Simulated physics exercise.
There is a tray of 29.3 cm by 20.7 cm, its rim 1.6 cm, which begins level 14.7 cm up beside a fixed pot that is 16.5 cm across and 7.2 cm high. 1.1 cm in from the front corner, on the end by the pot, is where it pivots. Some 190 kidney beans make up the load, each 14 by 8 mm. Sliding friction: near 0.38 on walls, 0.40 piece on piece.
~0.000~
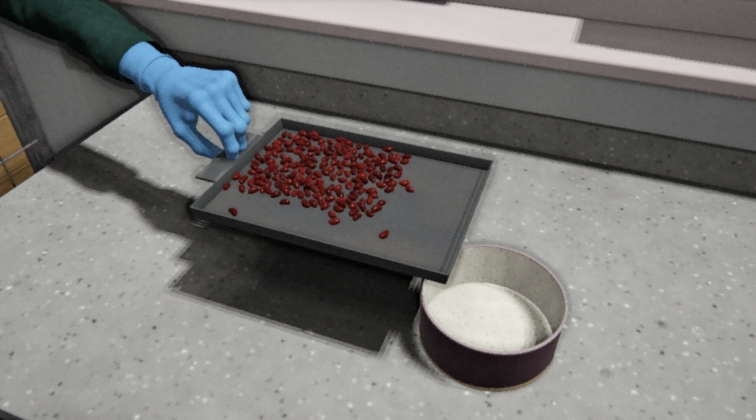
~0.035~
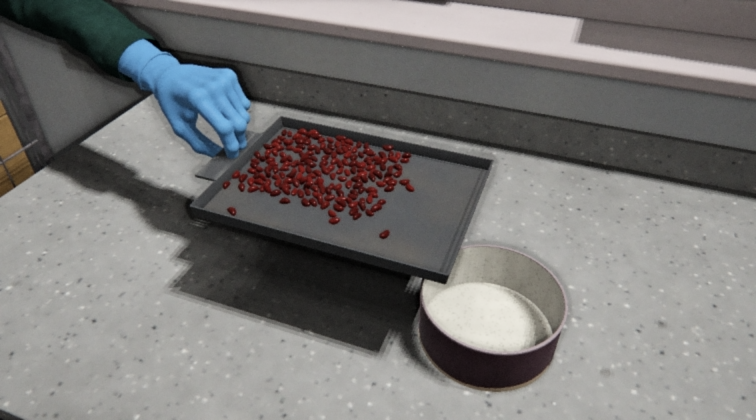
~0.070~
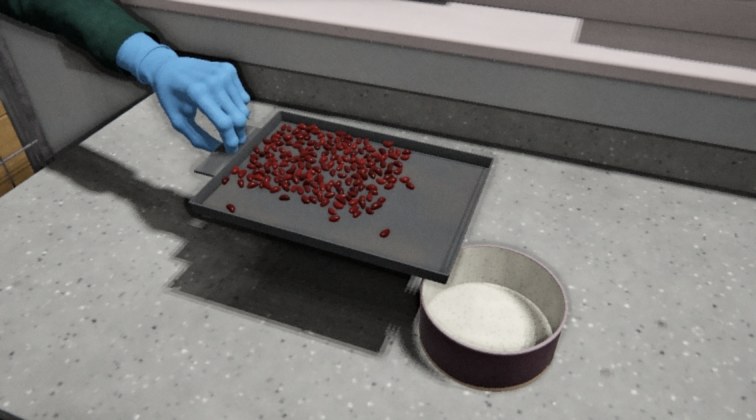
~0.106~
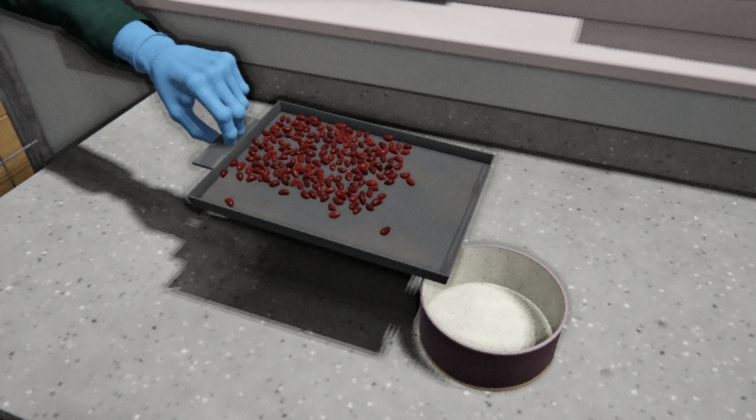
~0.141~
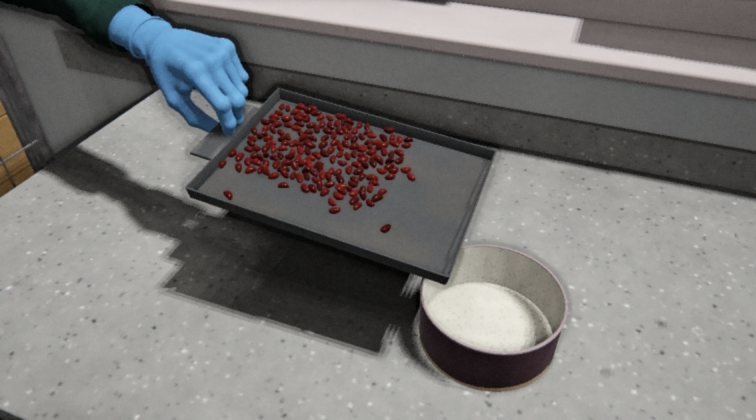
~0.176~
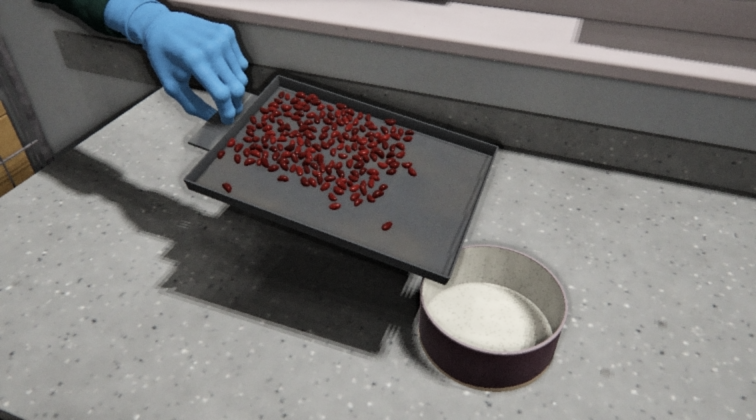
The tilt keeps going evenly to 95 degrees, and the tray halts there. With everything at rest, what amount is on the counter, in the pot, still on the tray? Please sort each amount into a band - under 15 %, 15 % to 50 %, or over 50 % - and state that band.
Counter: Over 50 %; pot: Under 15 %; tray: Under 15 %.
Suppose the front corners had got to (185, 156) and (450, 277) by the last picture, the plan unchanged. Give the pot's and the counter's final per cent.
Pot 15 % / counter 85 %.
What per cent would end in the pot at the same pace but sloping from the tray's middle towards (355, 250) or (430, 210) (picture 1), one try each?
First try: Around 0 percent; second try: Around 55 percent.
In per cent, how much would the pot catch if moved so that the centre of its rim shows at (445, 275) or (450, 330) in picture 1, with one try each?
Some 0 and 80 per cent.
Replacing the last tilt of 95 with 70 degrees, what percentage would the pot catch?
That comes out at some 5 per cent.
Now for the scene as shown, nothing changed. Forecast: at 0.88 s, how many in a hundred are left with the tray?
Roughly 30 per cent.
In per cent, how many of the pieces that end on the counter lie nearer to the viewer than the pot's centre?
Roughly 100 percent of the spill.
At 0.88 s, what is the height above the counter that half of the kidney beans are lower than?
Some 6 cm.
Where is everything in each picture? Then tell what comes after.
Tray tilt 0 degrees, front corners at (193, 206) and (446, 273); middle of the pieces at (325, 172); pot at (493, 294), in the first frame.
Tray tilt 0 degrees, front corners at (193, 205) and (447, 273); middle of the pieces at (325, 171), in the second frame.
Tray tilt 2 degrees, front corners at (192, 201) and (447, 273); middle of the pieces at (325, 167), in the third frame.
Tray tilt 4 degrees, front corners at (190, 195) and (447, 274), lowest corner right front; middle of the pieces at (324, 162), in the fourth frame.
Tray tilt 8 degrees, front corners at (188, 187) and (448, 275), lowest corner right front; middle of the pieces at (324, 154), in the fifth frame.
Tray tilt 11 degrees, front corners at (187, 179) and (448, 276), lowest corner right front; middle of the pieces at (324, 146); pot at (493, 294). Its pace works out near 95 degrees a second, in the sixth frame.
After 0.60 s, tilt 52 degrees; the tray holds 100 %, the pot 0 %.
After 0.88 s, tilt 78 degrees; the tray holds 30 %, the pot 5 %.
After 1.26 s, tilt 95 degrees; the tray holds 5 %, the pot 5 %.
By 2.3 s all is still; counter 90 %, pot 10 %, tray 5 %.
